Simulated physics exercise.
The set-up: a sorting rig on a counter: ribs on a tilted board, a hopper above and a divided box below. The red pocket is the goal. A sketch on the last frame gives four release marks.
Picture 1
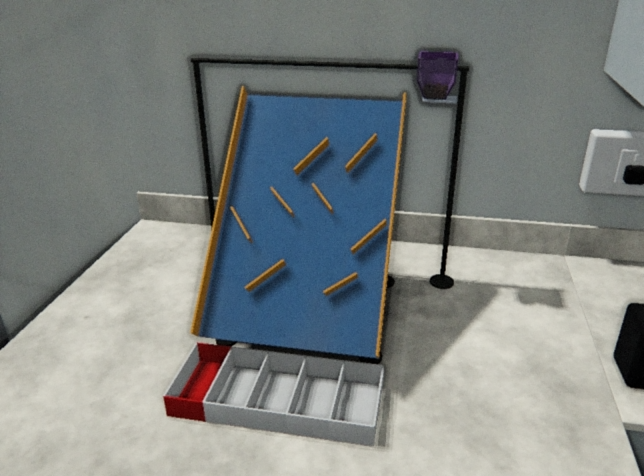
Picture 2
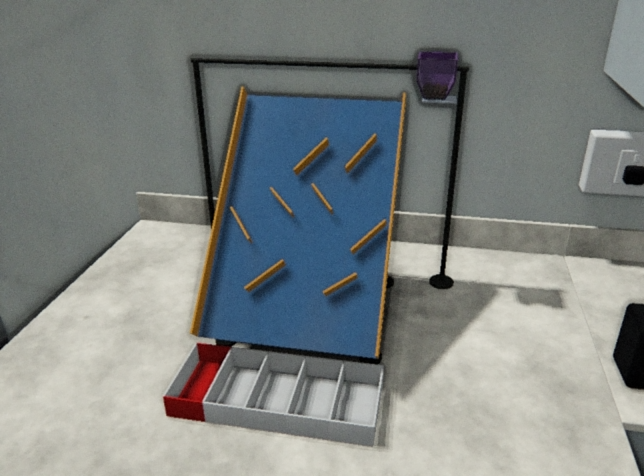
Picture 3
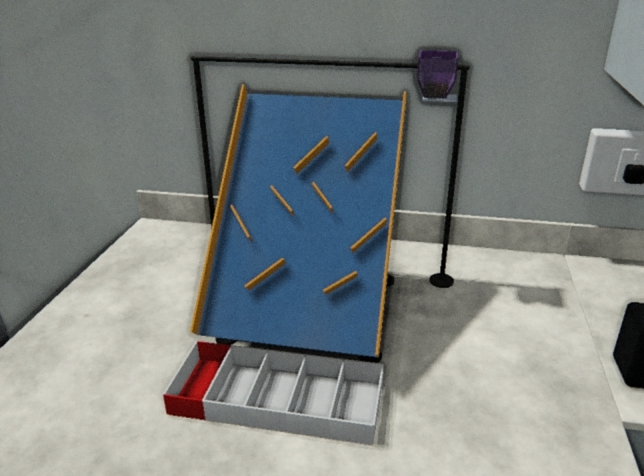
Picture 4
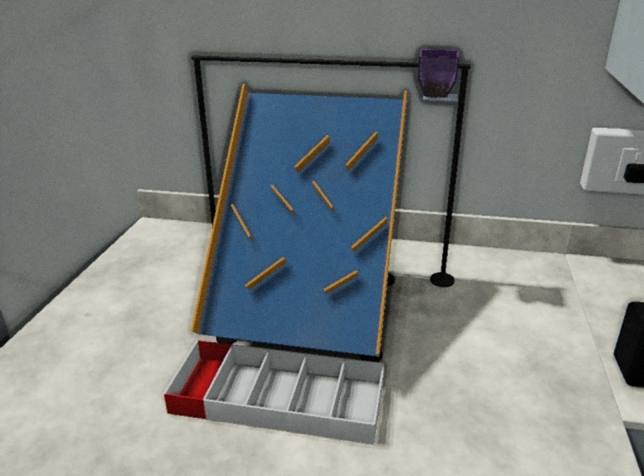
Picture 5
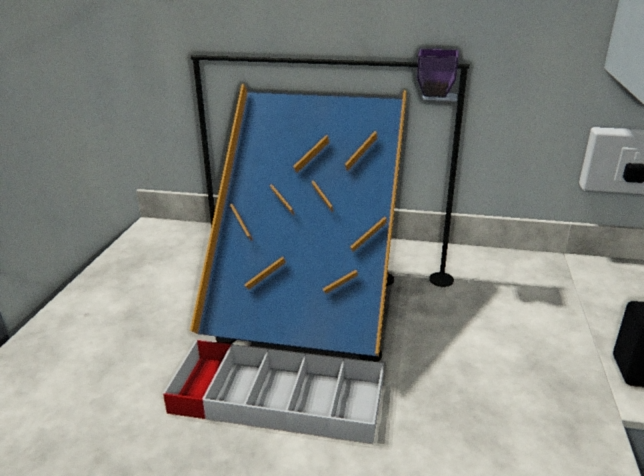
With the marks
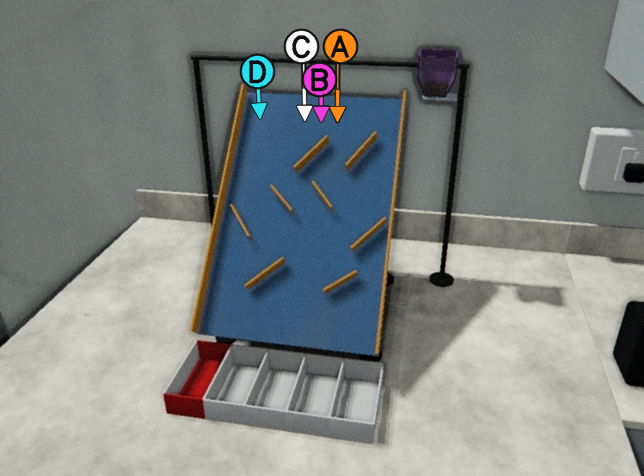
At the start, a blue board with small orange ribs leans on a stone-like counter beneath a dark frame, a purple hopper at its upper right and a divided box below, its leftmost pocket red. Nothing visibly moves through to the end; the hopper, ribs and box all keep their places.
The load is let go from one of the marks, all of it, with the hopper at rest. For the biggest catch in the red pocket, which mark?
Mark D does it best.
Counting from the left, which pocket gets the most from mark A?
The third.
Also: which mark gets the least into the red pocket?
Mark A.
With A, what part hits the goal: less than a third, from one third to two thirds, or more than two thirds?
Less than a third.
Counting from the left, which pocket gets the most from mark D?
It is the first one.
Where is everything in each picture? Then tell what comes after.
In the first picture, hopper at (436, 90), chocolate balls, door shut.
In the second picture, ribs (294, 170) to (327, 138), (345, 167) to (376, 134), (271, 187) to (291, 212).
In the third picture, ribs (313, 182) to (331, 208), (231, 205) to (249, 237), (351, 248) to (386, 218).
In the fourth picture, ribs (246, 286) to (284, 258), (324, 290) to (357, 271).
In the fifth picture, red pocket at (185, 405), number 1 of 5 from the left.
On the marked copy, mark A meets the board at (337, 116); mark B meets the board at (321, 116); mark C meets the board at (304, 115); mark D meets the board at (259, 113).
If A is chosen, a small part in the red pocket, most in other pockets, a small part outside the box.
If B is chosen, about a quarter in the red pocket, about two thirds in other pockets, a small part outside the box.
If C is chosen, about half in the red pocket, about half in other pockets, a stray few outside the box.
If D is chosen, most in the red pocket, a small part in other pockets, a small part outside the box.
